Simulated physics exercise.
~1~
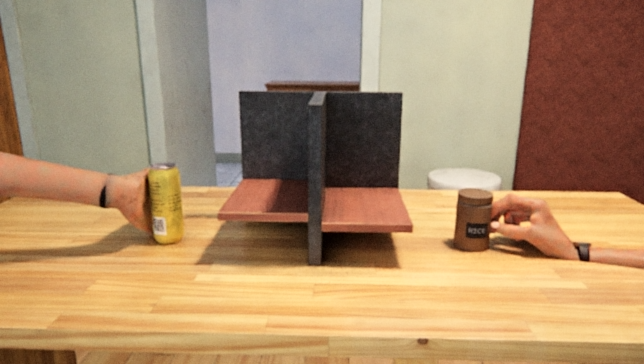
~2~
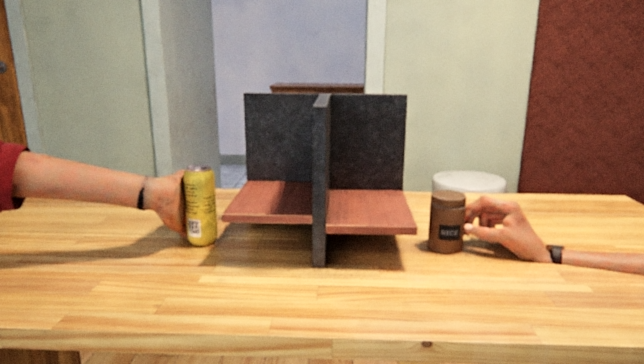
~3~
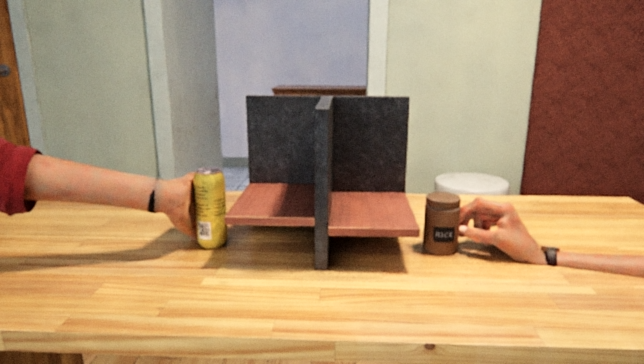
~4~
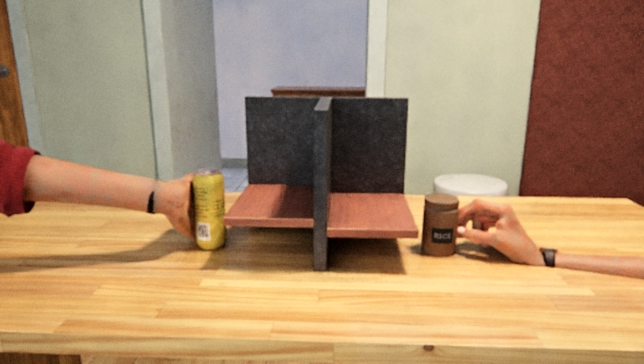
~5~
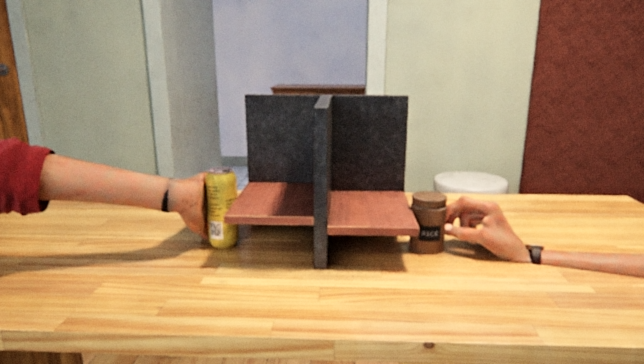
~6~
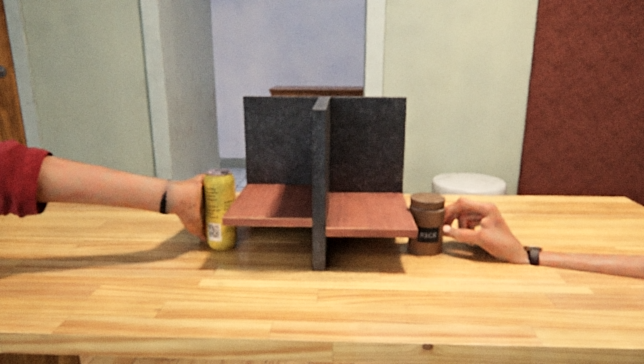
To begin with, a black and reddish-brown two-sided shelf stands on a wooden table, with a hand holding an upright yellow can on the left and another hand at an upright brown jar on the right. The hands slide the two items inward, the can moving right and the jar moving left. Both then pause briefly, short of the shelf. Next, the hands push them a little farther, up to the shelf's openings. At the end, the can and the jar stop at the shelf's outer edges, still upright, with the hands beside them.
